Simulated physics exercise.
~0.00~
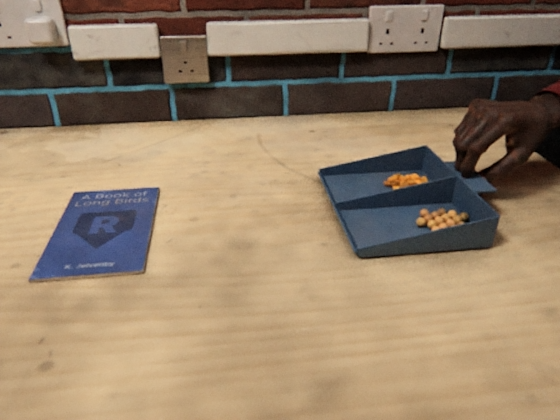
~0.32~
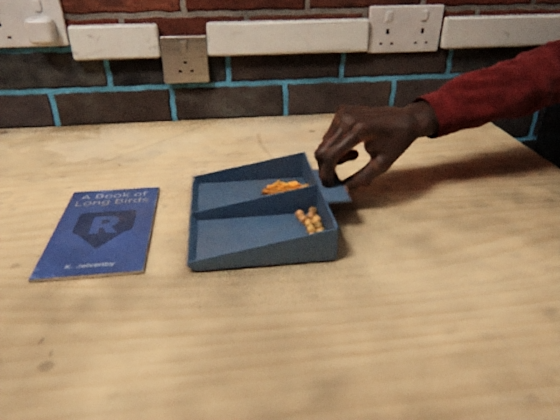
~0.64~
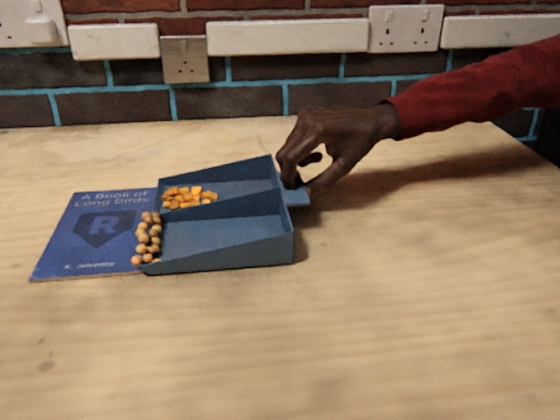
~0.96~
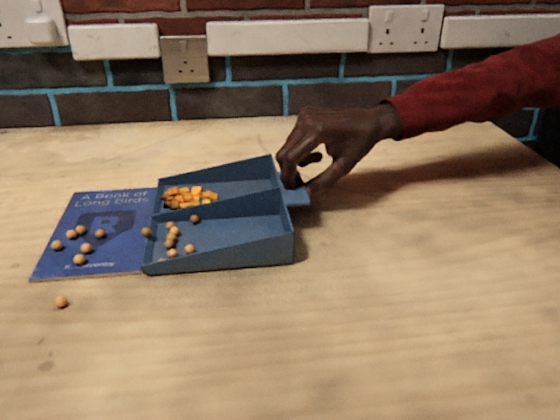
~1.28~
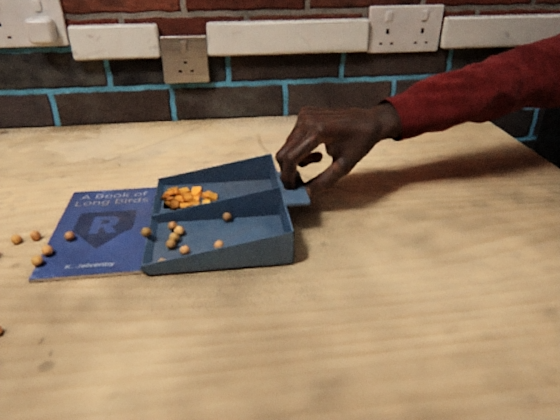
A hand slides a blue divided tray left into a thin book, spilling some round beads.
